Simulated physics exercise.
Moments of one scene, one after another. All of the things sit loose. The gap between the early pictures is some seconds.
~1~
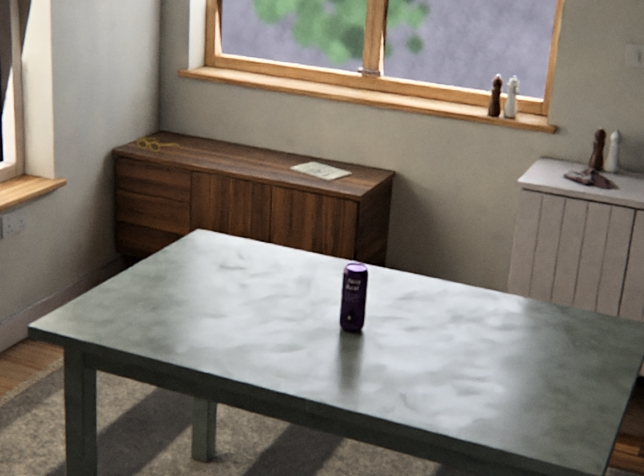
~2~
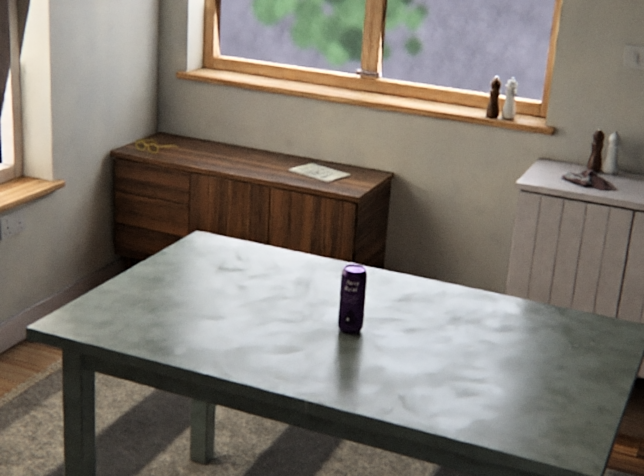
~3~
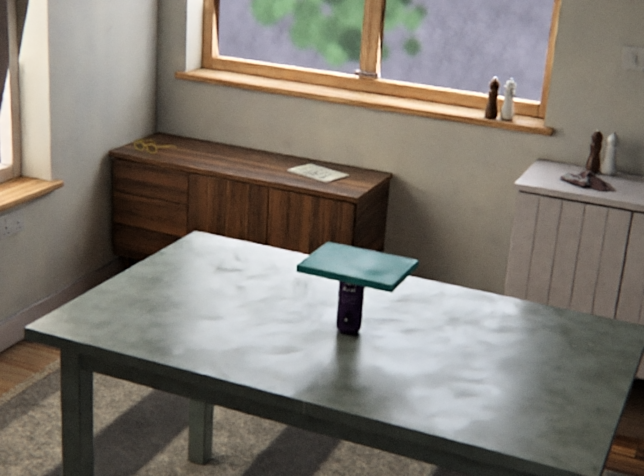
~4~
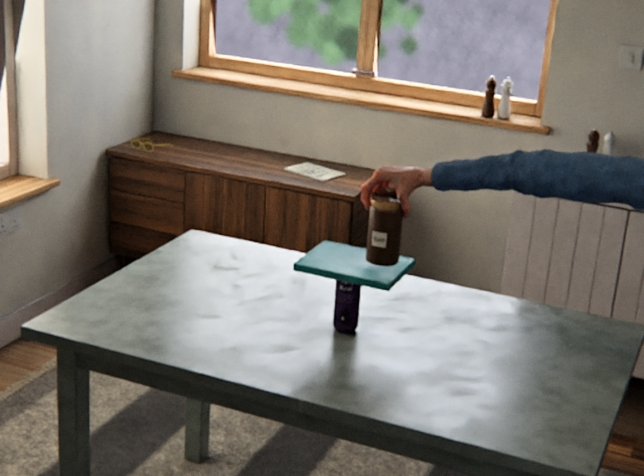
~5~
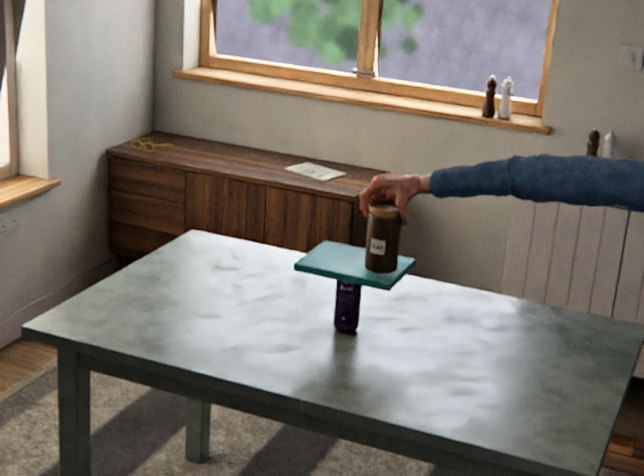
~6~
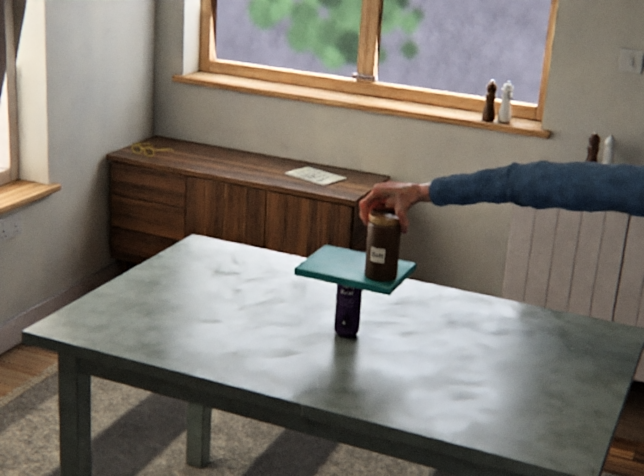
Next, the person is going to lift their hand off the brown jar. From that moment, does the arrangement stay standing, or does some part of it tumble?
It will most likely end up unbalanced.
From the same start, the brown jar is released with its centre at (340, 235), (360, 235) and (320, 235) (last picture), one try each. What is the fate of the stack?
With the first release it stays steady; with the second it stays steady; with the third it tips over.
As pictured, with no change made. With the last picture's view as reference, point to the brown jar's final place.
Near (416, 351).
Then, 0.40 s after the last picture, brown jar now fallen; turquoise lid tipped 63° from how it was.
Then, 0.50 s after the last picture, turquoise lid now fallen.
Then, 1.00 s after the last picture, things are still on the move.
By the end, fallen, turquoise lid and brown jar; purple can in place. Seen from the same camera at the end, brown jar near (416, 351). The stack gives way.
